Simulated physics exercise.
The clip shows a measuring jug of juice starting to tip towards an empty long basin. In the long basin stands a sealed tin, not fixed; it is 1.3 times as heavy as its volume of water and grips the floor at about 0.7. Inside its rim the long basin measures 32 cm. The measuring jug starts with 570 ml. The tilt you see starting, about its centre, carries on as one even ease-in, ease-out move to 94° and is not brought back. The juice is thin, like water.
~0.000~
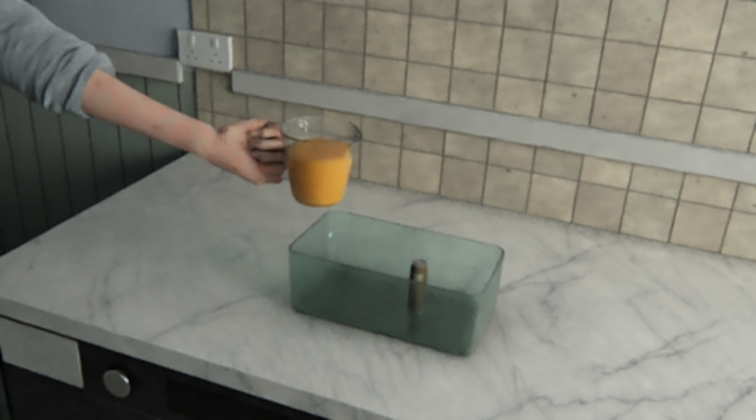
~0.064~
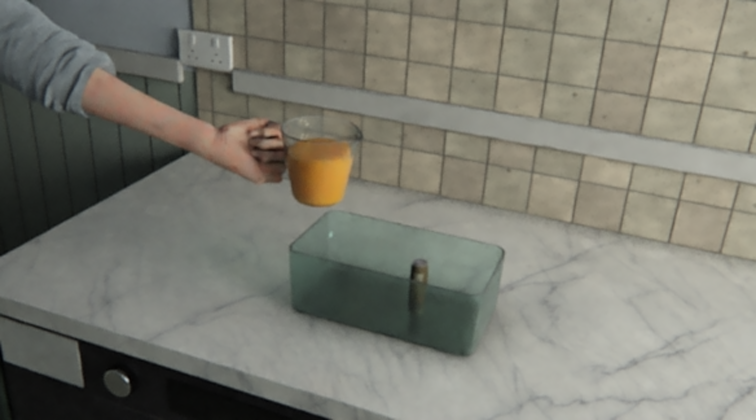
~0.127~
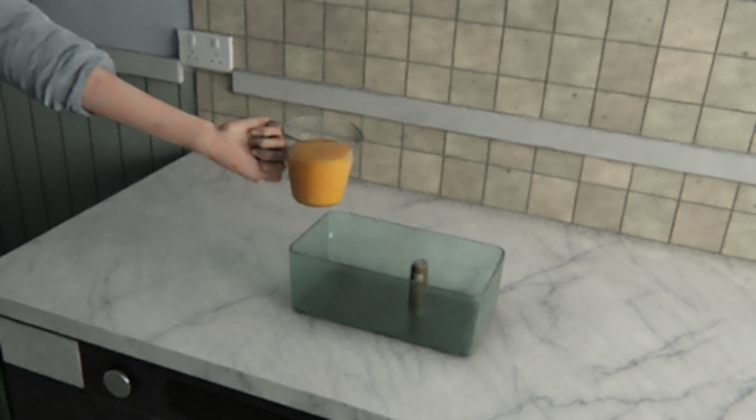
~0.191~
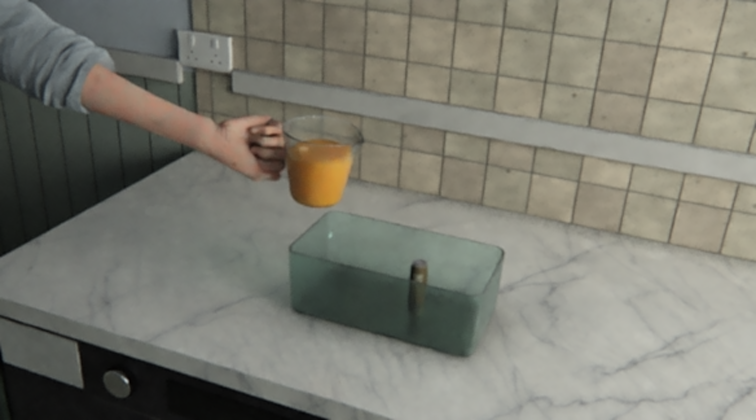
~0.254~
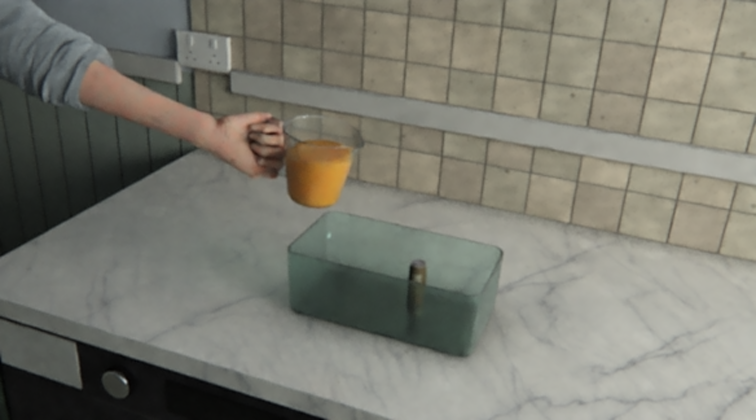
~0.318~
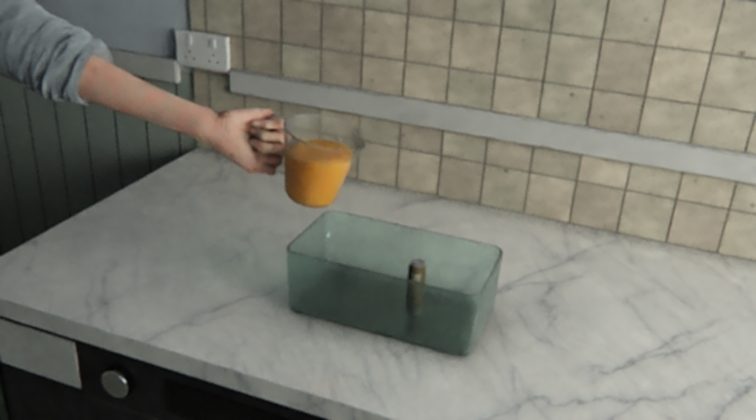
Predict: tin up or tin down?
The tin remains upright.
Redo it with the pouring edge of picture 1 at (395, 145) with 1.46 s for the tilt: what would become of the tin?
Then it falls.
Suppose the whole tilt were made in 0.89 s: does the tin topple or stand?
The tin stays up.
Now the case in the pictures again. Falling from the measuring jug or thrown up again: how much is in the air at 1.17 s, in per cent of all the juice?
Near 18 in a hundred.
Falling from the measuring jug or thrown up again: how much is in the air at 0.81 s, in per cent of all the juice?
About 10 per cent.
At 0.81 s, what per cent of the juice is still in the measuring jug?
Near 90 in a hundred.
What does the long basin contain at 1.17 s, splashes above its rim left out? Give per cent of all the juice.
Near 46 in a hundred.
Then, 0.81 s in, the tilt is 55° and 90 per cent is still to pour; the tin stands where it began.
Then, 1.17 s in, the tilt is 85° and 36 per cent is still to pour; the tin stands where it began.
Then, 1.55 s in, the tilt is 94° and 3 per cent is still to pour; the tin stands where it began.
Then, 1.96 s in, the tilt is 94° and 0 per cent is still to pour; the tin stands where it began.
Finally, the tin stands where it began.
